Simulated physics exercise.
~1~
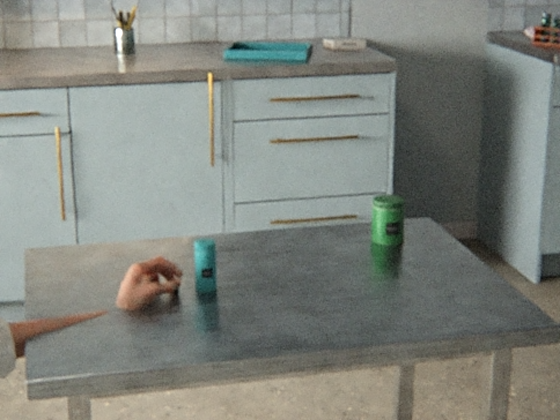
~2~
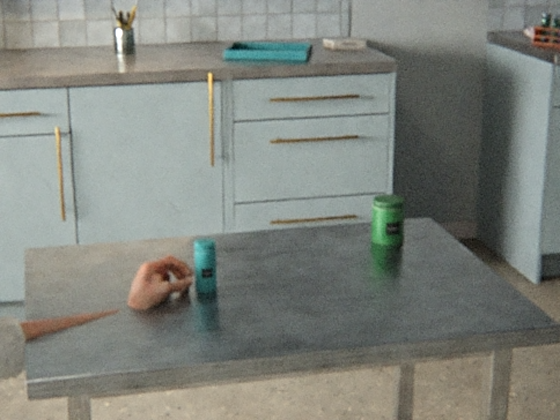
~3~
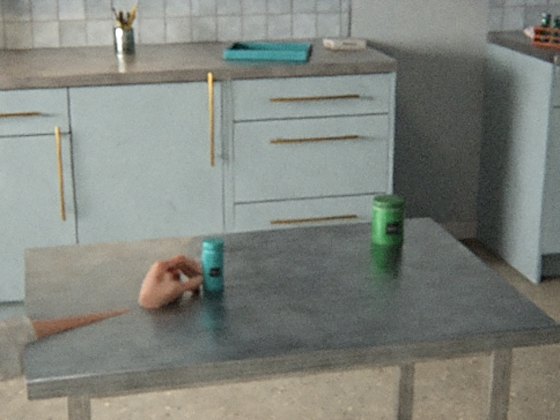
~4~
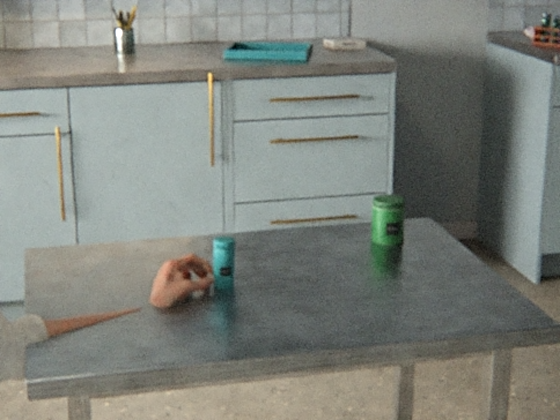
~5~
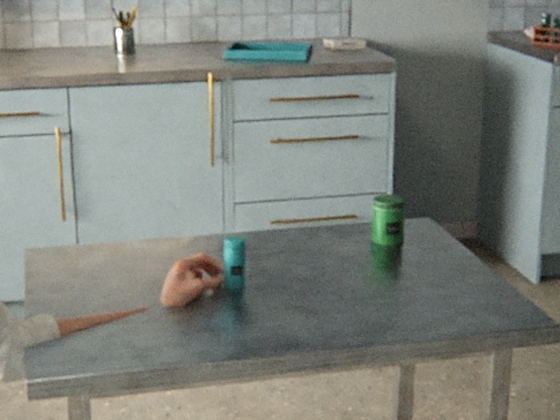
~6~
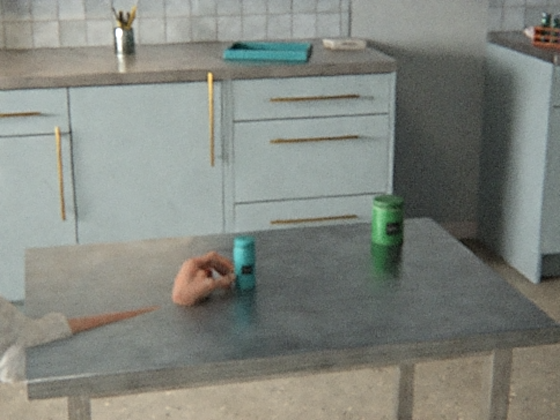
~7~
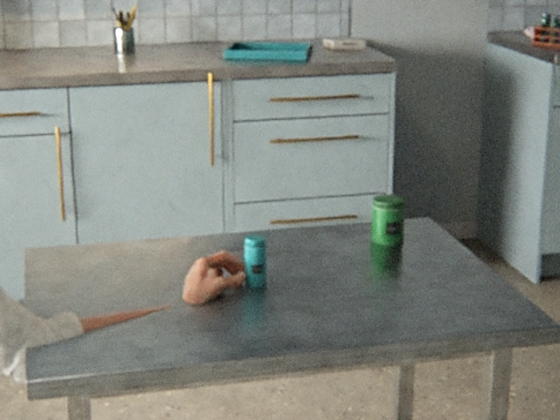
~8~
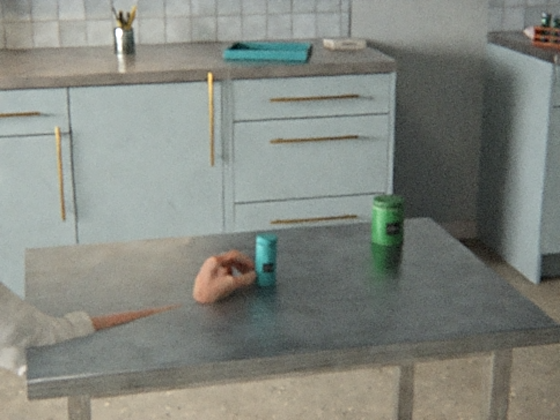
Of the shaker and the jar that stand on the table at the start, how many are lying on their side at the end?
None of them are, as both the turquoise shaker and the green jar are still upright at the end.
